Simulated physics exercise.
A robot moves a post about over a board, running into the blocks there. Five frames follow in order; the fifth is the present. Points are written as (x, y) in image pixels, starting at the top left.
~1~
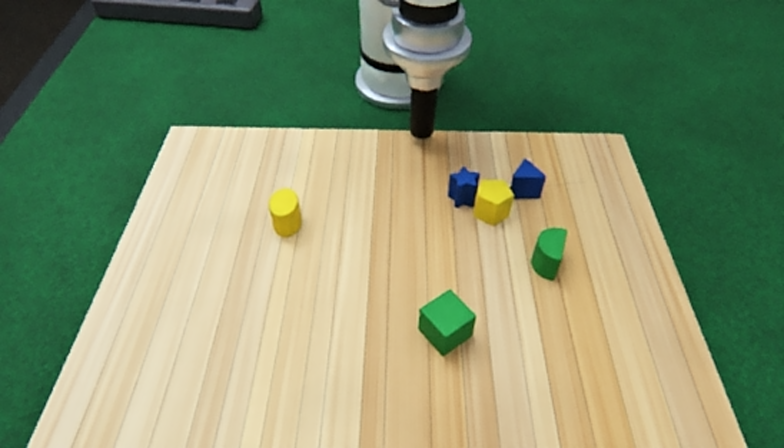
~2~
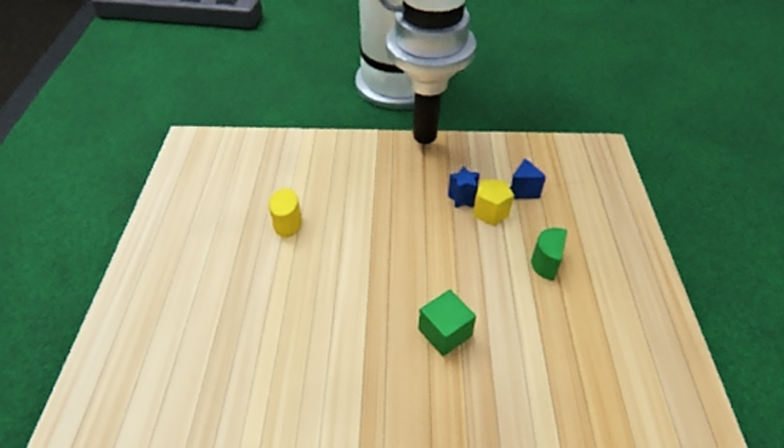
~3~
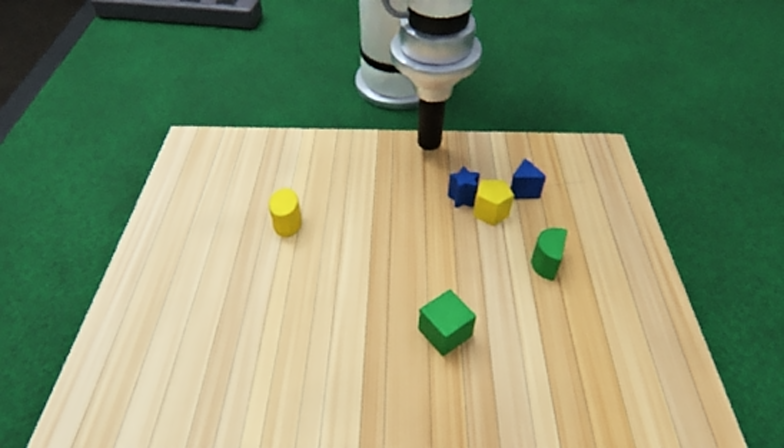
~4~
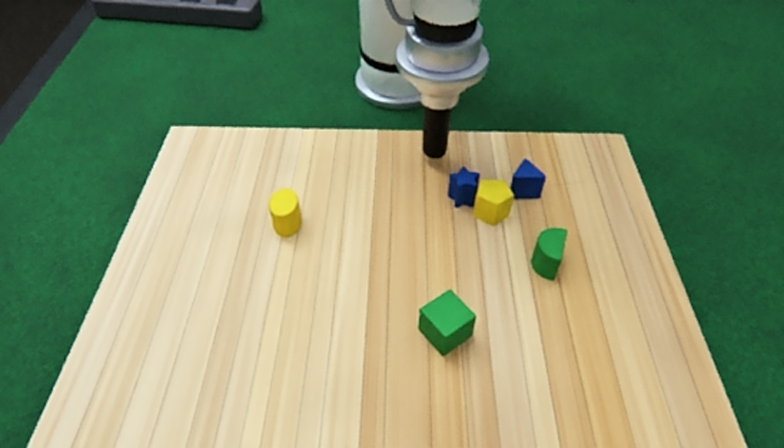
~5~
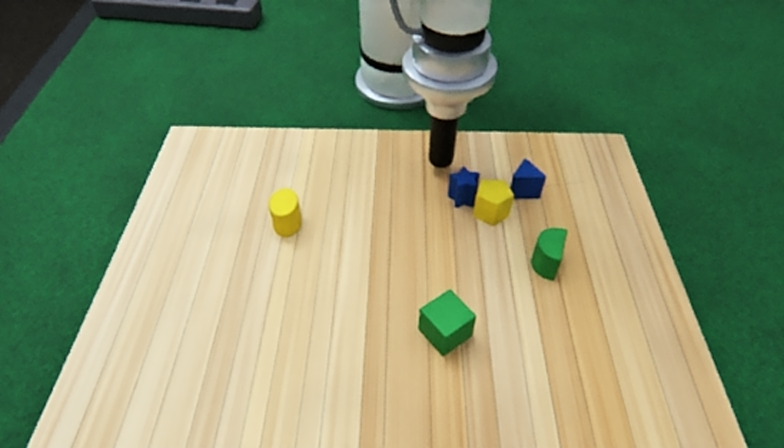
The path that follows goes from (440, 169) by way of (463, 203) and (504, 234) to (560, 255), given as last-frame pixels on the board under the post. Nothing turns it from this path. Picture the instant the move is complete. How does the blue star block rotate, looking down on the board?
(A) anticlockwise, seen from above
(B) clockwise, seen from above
Choice B: Clockwise, seen from above.
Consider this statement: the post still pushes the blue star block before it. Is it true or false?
The statement is incorrect.
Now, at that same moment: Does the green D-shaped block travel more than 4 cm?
No.
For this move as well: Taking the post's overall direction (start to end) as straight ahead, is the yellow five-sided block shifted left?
I believe so.
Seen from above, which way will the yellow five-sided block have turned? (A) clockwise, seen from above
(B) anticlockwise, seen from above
The answer is B.
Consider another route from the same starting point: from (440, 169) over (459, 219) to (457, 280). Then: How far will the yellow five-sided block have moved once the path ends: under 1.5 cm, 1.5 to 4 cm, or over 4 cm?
The middle band: 1.5 to 4 cm.
What follows on the original path. One third of the way, post at (465, 196); blue star block at (483, 198); yellow five-sided block at (515, 202), turned 40° anticlockwise.
Two thirds of the way, post at (506, 226); blue star block at (520, 232), turned 25° clockwise; yellow five-sided block at (544, 215), turned 115° anticlockwise.
At the end, post at (562, 247); blue star block at (537, 246), turned 75° clockwise; yellow five-sided block at (584, 216), turned 140° anticlockwise; blue triangular piece still; green D-shaped block at (578, 259), turned 20° clockwise.
